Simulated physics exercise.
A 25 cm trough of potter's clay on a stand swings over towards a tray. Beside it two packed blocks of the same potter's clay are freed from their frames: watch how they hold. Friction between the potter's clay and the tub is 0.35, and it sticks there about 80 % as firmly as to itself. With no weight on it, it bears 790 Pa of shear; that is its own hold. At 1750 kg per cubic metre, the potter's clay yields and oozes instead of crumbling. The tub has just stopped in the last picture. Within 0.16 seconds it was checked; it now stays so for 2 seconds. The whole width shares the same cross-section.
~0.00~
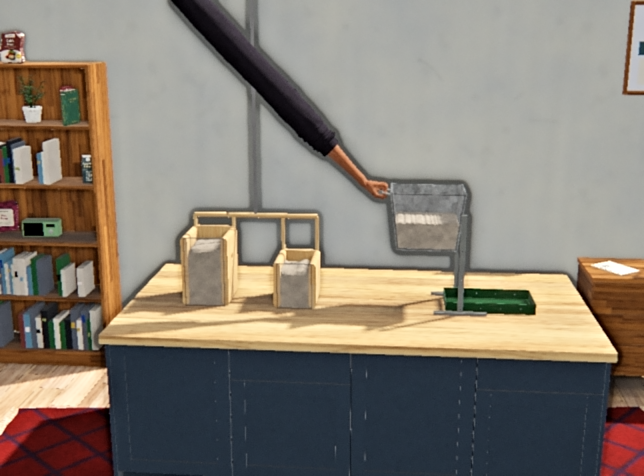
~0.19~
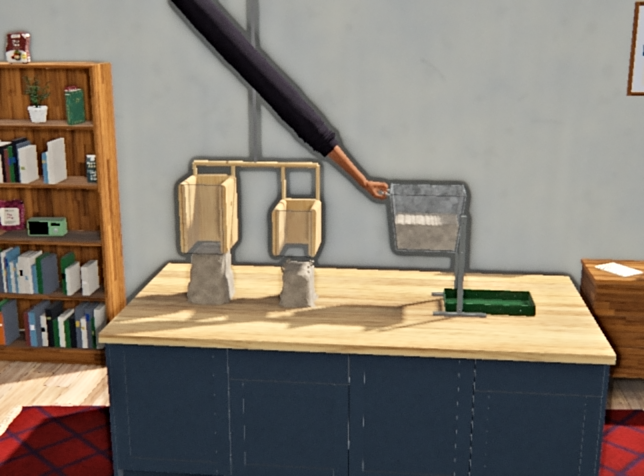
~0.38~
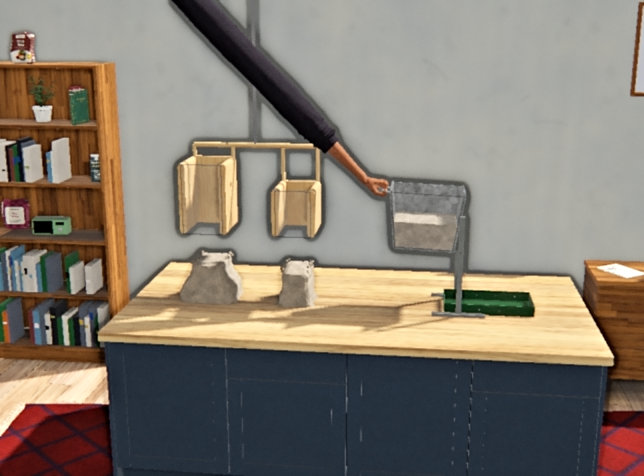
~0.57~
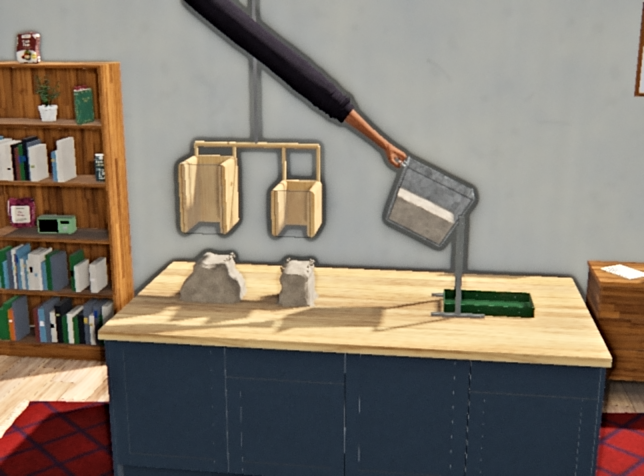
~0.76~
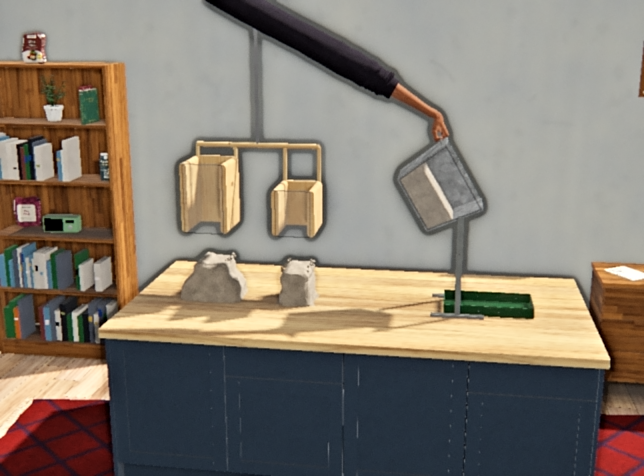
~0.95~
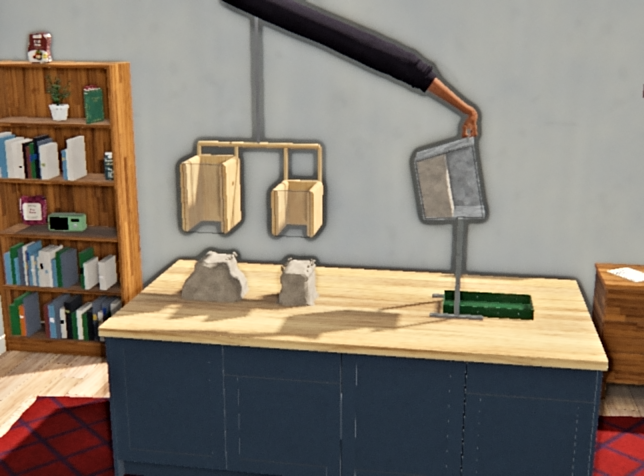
A dark-sleeved arm reaches from above to a grey, clay-filled trough over a green tray, on the right of a pale-topped blue counter seen from the front and slightly above. Two pale wooden boxes stand at left, with bookshelves behind and red rugs below. The boxes rise off two grey clay blocks, the left one slumps wider, then the arm tilts the trough steeply rightward as the camera drifts slightly.
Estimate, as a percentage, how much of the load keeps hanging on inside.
100 %.
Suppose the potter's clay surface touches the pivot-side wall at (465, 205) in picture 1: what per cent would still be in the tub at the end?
Roughly 65 per cent would still be in the tub at the end.
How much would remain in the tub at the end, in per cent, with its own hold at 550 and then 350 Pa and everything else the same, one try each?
About 100 % first, about 80 % second.
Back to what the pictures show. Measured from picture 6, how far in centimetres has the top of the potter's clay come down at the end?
The top ends up some 5 cm below its level in the last picture.
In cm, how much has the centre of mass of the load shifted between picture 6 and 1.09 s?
It has moved close to 2 cm.
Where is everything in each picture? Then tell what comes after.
The first frame shows handle-side rim at (392, 193), tilt 0 degrees; top of the potter's clay at (447, 224); blocks stand 27 cm, 17 cm (left to right).
The second frame shows handle-side rim at (392, 194), tilt 0 degrees; top of the potter's clay at (447, 225); blocks stand 25 cm, 17 cm (left to right).
The third frame shows handle-side rim at (392, 191), tilt 2 degrees; top of the potter's clay at (397, 222); blocks stand 20 cm, 17 cm (left to right).
The fourth frame shows handle-side rim at (408, 166), tilt 26 degrees; top of the potter's clay at (398, 196); blocks stand 19 cm, 17 cm (left to right).
The fifth frame shows handle-side rim at (447, 146), tilt 59 degrees; top of the potter's clay at (420, 166); blocks stand 19 cm, 17 cm (left to right).
The sixth frame shows handle-side rim at (473, 145), tilt 79 degrees; top of the potter's clay at (441, 157); blocks stand 19 cm, 17 cm (left to right).
After 1.09 s, the tub is at 79 degrees and holds 100 %.
After 1.26 s, the tub is at 79 degrees and holds 100 %.
After 1.43 s, the tub is at 79 degrees and holds 100 %.
After 1.60 s, the tub is at 79 degrees and holds 100 %.
After 2.95 s, at the end, the tub is at 79 degrees and holds 100 %.
